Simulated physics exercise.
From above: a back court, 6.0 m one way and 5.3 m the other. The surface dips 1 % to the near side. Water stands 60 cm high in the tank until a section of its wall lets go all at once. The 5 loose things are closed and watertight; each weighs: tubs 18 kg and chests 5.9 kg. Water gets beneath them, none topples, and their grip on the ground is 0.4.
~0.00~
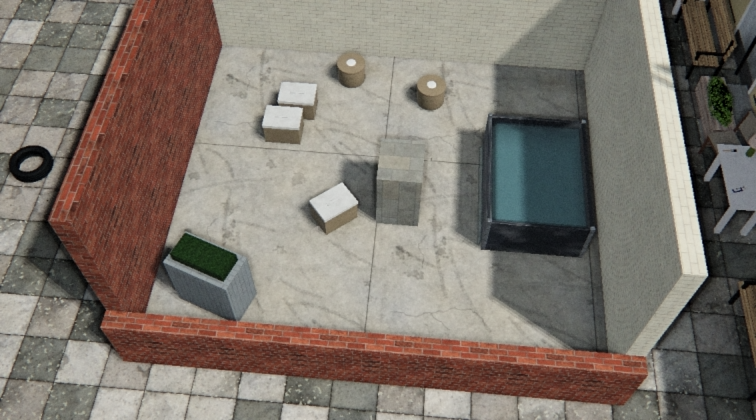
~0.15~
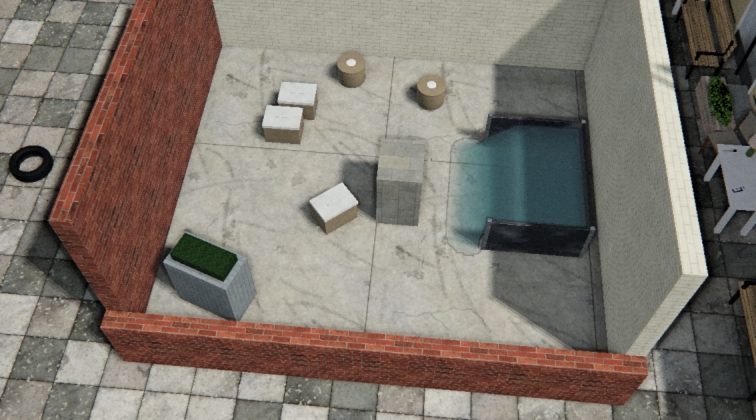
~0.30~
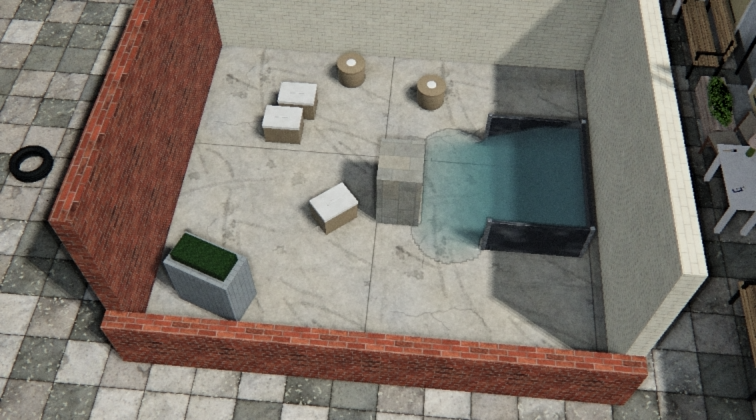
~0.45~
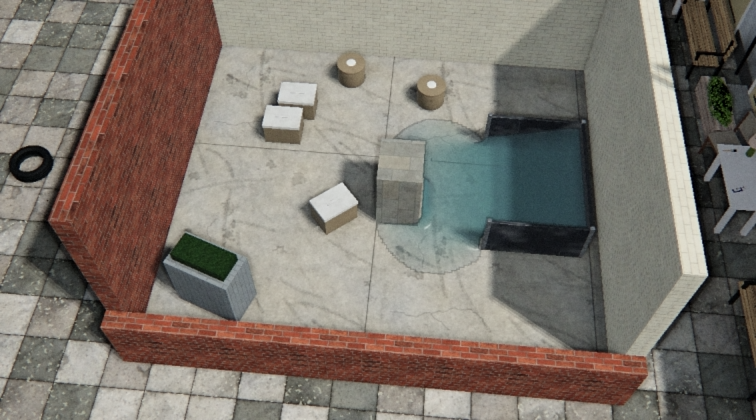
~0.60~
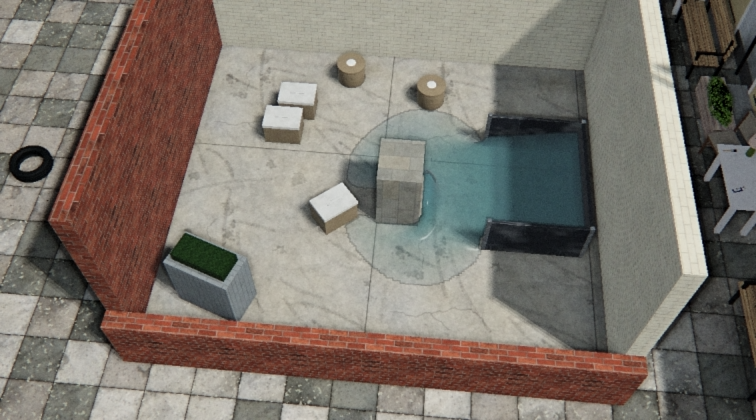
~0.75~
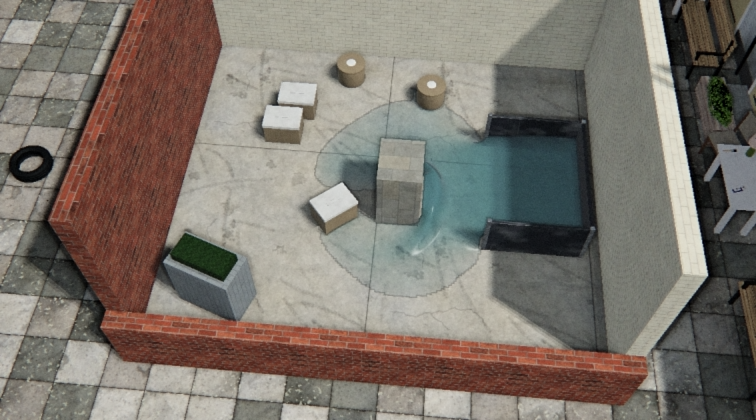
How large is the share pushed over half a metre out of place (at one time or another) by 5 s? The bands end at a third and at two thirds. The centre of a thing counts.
Share: From one to two thirds.
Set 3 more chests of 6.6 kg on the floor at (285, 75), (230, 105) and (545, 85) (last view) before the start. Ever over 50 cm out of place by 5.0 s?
In turn: Over, over, less.
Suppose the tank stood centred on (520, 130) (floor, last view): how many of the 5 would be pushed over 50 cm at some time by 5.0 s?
In that case 4 of them.
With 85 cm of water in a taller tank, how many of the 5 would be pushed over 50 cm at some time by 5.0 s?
Then 3.
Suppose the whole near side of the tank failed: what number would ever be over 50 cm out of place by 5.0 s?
Then 1.
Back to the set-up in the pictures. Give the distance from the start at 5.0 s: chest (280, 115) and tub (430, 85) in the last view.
In turn: 100 cm, 5 cm.
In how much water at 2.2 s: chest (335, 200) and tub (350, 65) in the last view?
Roughly 2 and 7 cm.
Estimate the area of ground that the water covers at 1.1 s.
Roughly 12 m2.
After 1.1 s 0 of 5 are over 50 cm from their spots; 0 afloat.
After 2.2 s 2 of 5 are over 50 cm from their spots; 2 afloat.
After 3.5 s 3 of 5 are over 50 cm from their spots; 3 afloat.
After 5.0 s 3 of 5 are over 50 cm from their spots, and 3 have been at some point; 2 afloat.
